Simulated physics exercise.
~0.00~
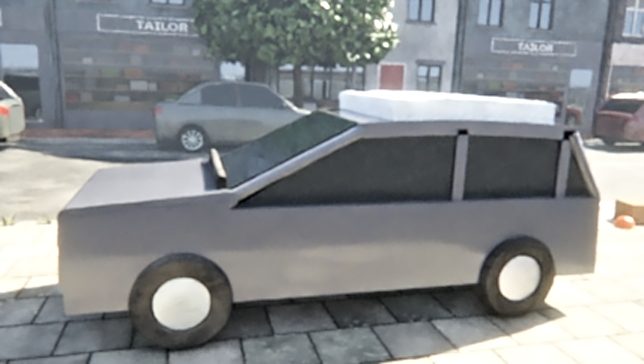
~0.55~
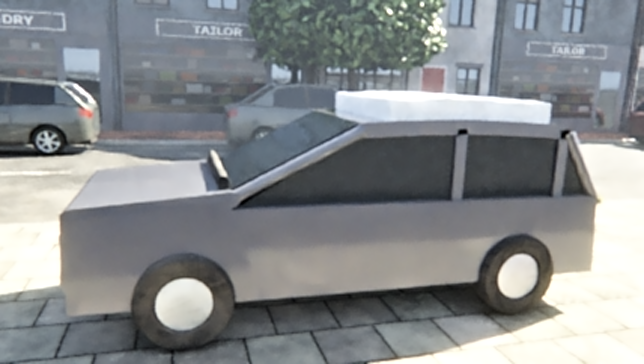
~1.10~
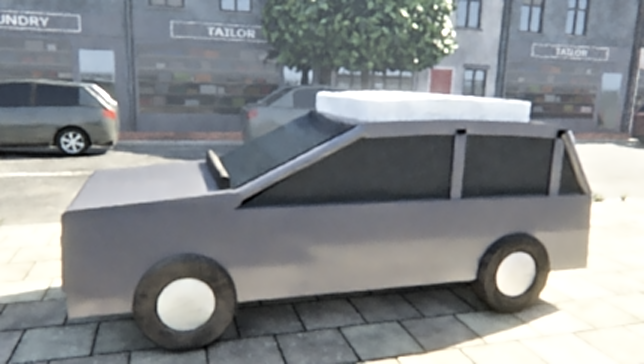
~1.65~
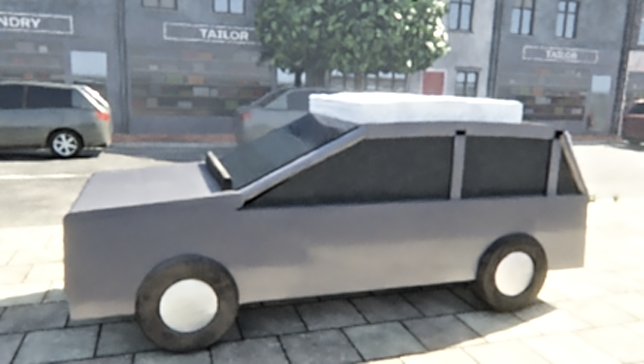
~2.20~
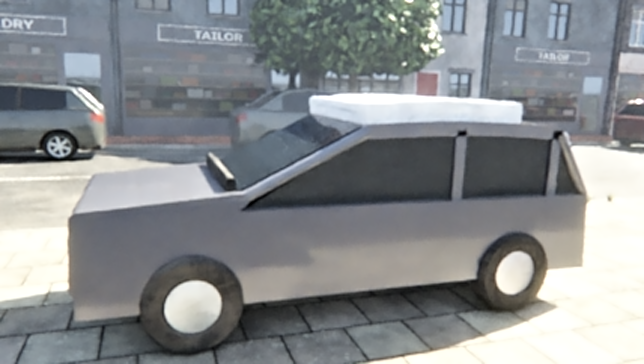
To begin with, a boxy grey estate car with dark windows faces left on a paved surface, a flat white slab of snow on its roof, while shopfronts, a leafy tree and parked cars stand behind. The view keeps pace as the car moves left, and the background slips to the right. The car brakes to a halt, and the snow slides a short way forward along the roof. It reaches the top of the windscreen and stops there. At the end, the slab rests almost entirely on the roof, its front edge just over the glass, with the bonnet clear.
